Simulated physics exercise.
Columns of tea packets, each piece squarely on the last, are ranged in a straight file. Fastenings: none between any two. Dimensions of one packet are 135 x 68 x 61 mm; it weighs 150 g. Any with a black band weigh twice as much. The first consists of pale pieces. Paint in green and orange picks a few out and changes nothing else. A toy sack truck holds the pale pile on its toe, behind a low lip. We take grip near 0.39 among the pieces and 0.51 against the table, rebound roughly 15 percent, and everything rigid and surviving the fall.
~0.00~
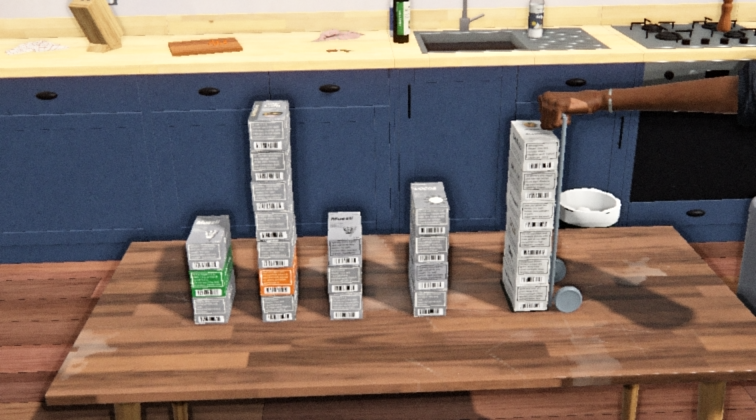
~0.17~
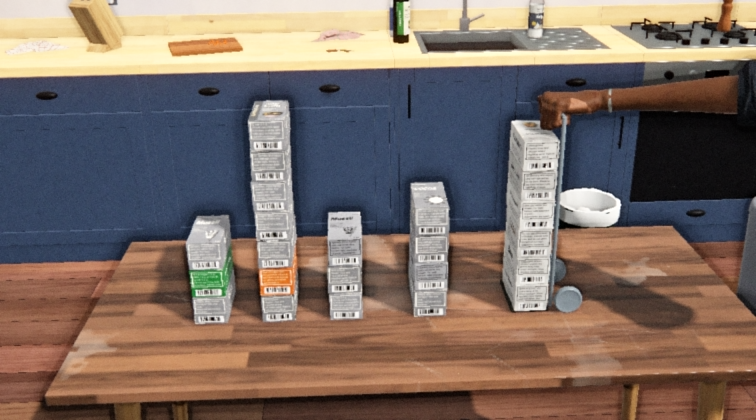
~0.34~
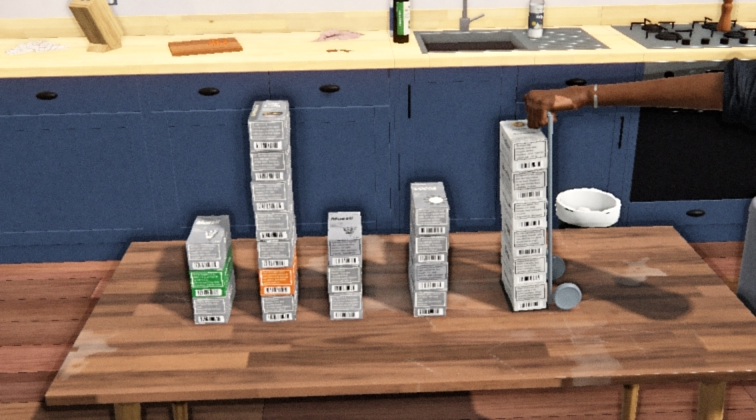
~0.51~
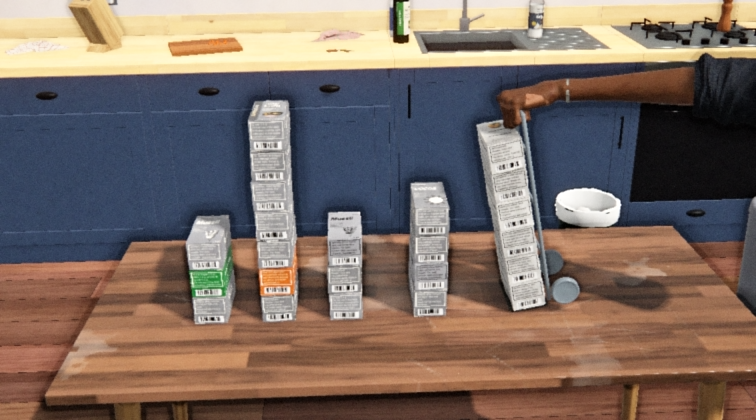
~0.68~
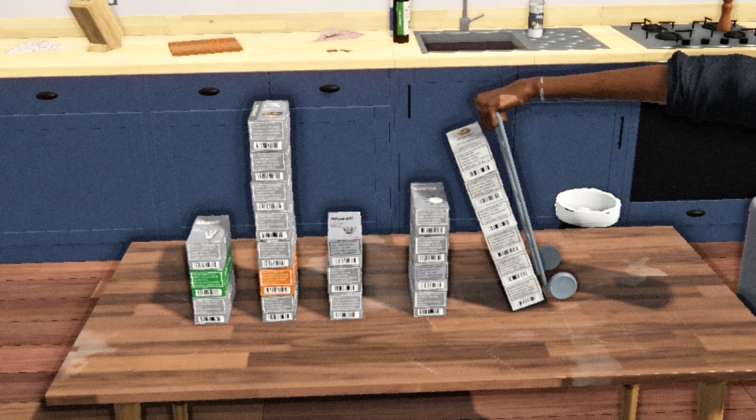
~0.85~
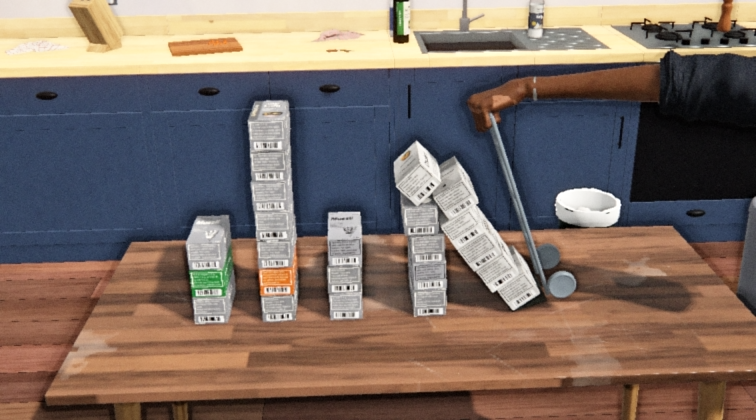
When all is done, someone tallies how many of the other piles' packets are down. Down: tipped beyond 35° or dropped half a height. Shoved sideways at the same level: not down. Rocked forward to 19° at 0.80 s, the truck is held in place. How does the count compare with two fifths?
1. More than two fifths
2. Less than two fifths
More than two fifths.
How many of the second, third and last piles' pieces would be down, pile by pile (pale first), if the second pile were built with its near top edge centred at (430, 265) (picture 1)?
Counts down - second: 0; third: 0; last: 0.
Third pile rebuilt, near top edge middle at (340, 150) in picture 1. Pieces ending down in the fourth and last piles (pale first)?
Counts down - fourth: 7; last: 3.
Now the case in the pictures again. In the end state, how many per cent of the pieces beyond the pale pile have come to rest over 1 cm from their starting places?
Result: 100 per cent.
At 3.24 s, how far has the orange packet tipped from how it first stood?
Near 30 degrees from how it began.
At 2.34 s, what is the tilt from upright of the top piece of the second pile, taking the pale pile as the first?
It sits around 40° from upright.
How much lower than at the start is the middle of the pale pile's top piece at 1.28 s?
Roughly 12 cm.
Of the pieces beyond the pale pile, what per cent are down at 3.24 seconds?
By then 70 %.
After 1.28 s, 6 of the pale pile down; 4 of the 17 other packets down.
After 2.34 s, 6 of the pale pile down; 16 of the 17 other packets down; orange packet leaning 45°; green packet leaning 36°.
After 3.24 s, 6 of the pale pile down; 12 of the 17 other packets down; green packet upside down; orange packet leaning 35°.
At rest (4.0 s), 6 of the pale pile down; 12 of the 17 other packets down; green packet on its side; orange packet leaning 34°. That is 71 per cent. As the last picture would show them, middles, orange packet near (245, 264).
